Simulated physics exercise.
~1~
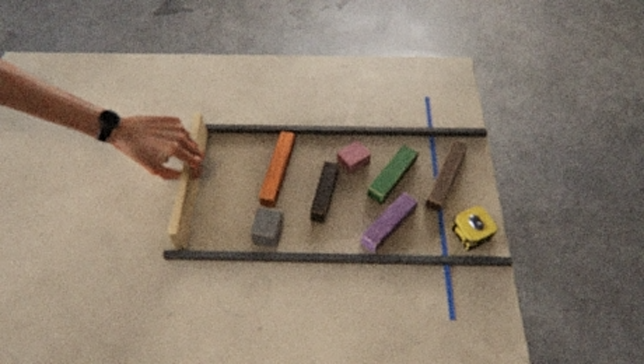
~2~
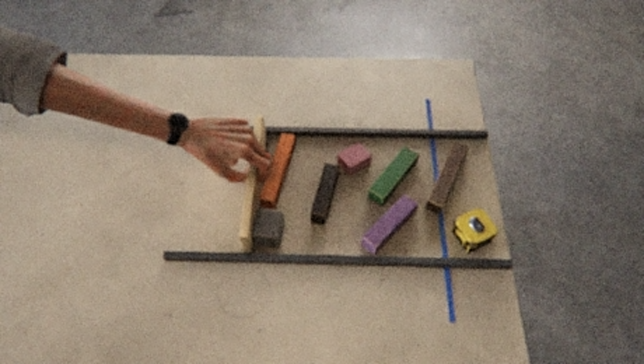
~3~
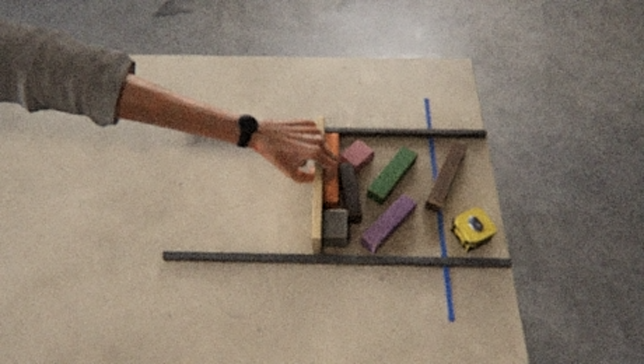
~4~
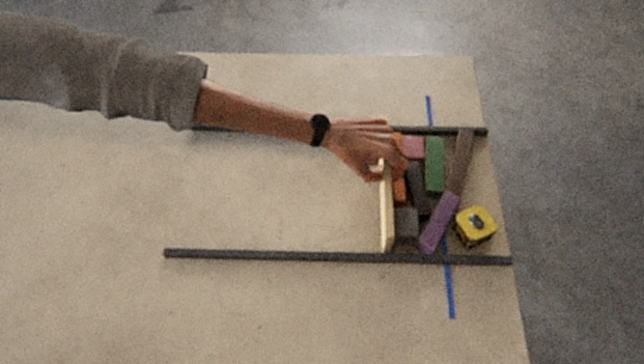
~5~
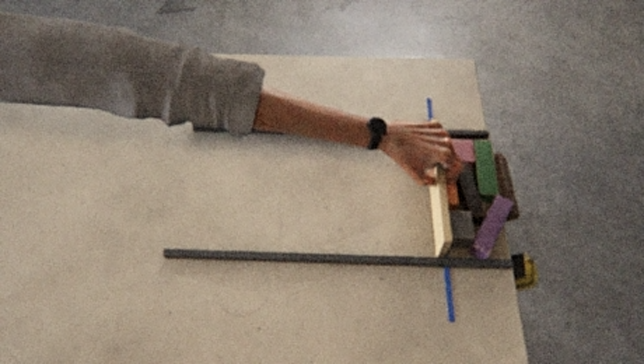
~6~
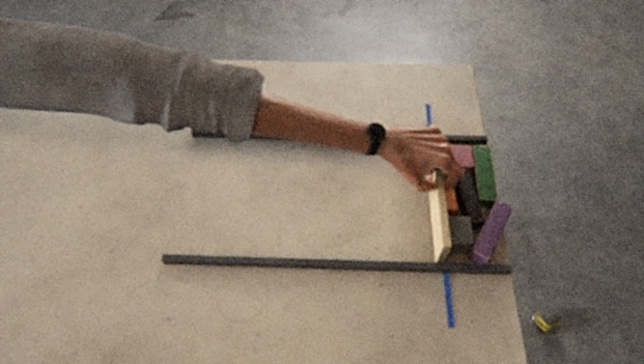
On a paper-covered tabletop, a hand pushes a board rightward between rails, bunching colored blocks until a brown bar and yellow case fall off.
